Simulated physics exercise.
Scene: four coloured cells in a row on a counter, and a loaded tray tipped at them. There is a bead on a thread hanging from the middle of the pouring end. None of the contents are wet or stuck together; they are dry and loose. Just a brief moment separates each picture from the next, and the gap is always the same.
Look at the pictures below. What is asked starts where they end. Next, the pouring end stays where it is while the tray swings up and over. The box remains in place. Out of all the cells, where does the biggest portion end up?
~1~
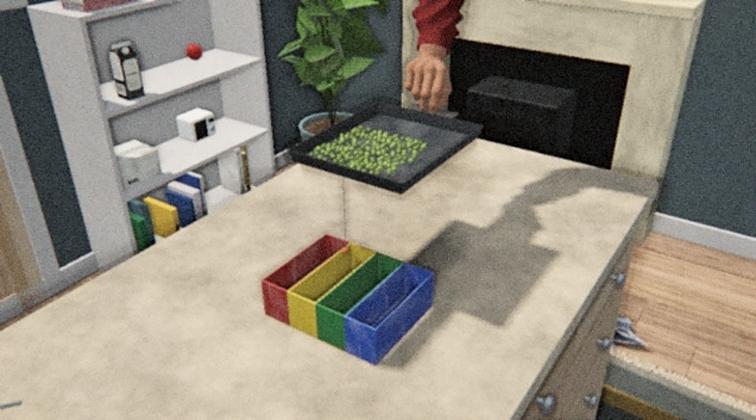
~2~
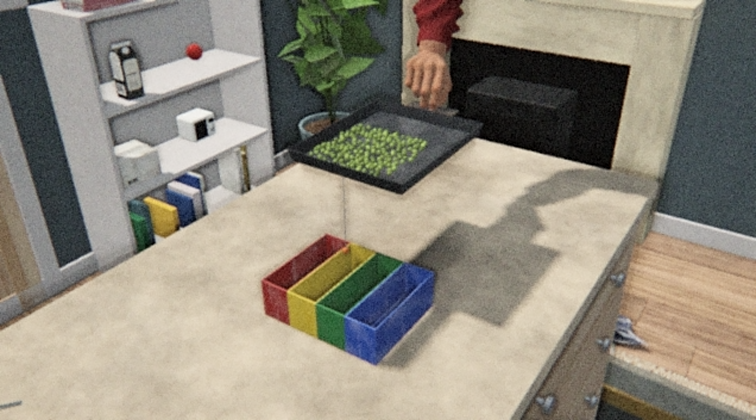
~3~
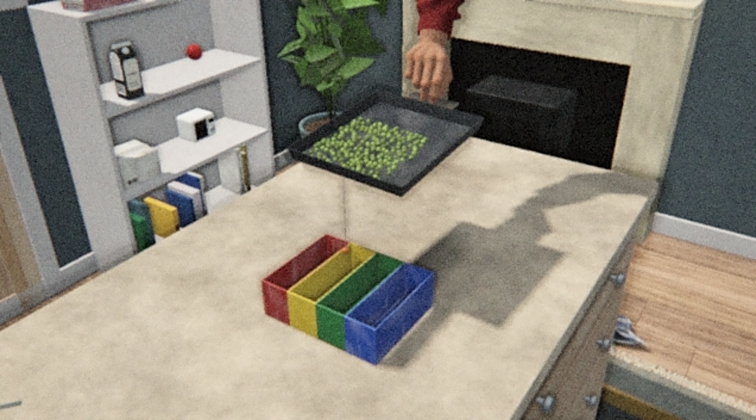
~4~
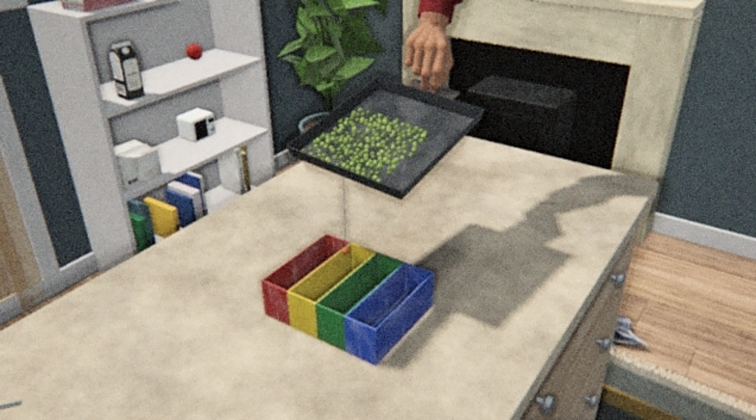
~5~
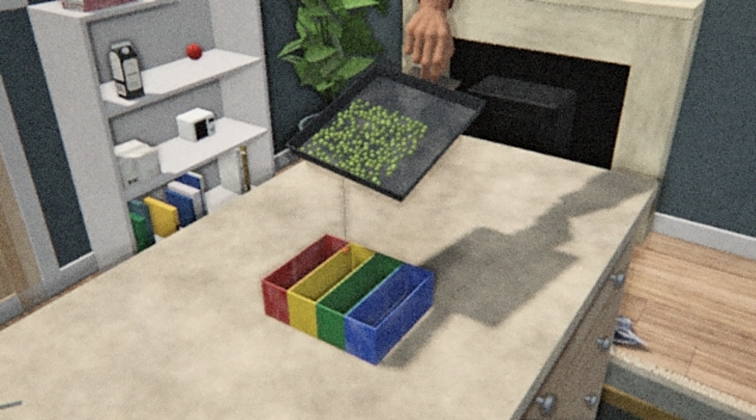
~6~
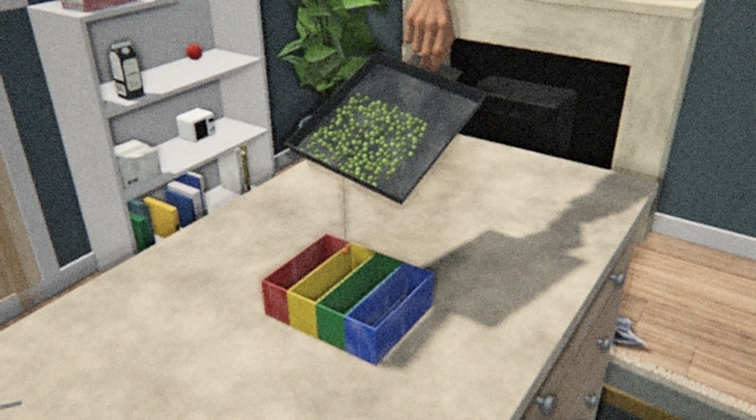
In the blue cell.
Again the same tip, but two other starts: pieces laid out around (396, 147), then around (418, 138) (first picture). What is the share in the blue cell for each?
Roughly 80 per cent, and 80 per cent.
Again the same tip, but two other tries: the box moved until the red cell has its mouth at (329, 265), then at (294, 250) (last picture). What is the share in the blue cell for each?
10, then 50 %.
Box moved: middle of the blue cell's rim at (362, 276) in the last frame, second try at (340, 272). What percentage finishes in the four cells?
Result, in turn: 10 %, 0 %.
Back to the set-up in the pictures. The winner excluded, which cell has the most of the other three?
Green.
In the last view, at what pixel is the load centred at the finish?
Close to (394, 317) in the last view.
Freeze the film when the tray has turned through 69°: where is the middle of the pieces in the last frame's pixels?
In the last view, the load is centred near (384, 196).
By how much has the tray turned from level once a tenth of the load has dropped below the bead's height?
Roughly 75°.
Soon, tray tipped steeply; most on the tray; a small part in the blue cell; a small part falling or outside the box.
A while on, tray tipped past a quarter turn; a small part on the tray; about two thirds in the blue cell; about a quarter in the green cell; a stray few in the yellow cell; about a quarter falling or outside the box.
Towards the end, tray tipped past a quarter turn; most in the blue cell; about a quarter in the green cell; a stray few in the yellow cell; a stray few falling or outside the box.
Finally, tray tipped past a quarter turn; most in the blue cell; about a quarter in the green cell; a stray few in the yellow cell; none in the red cell; a stray few outside the box.
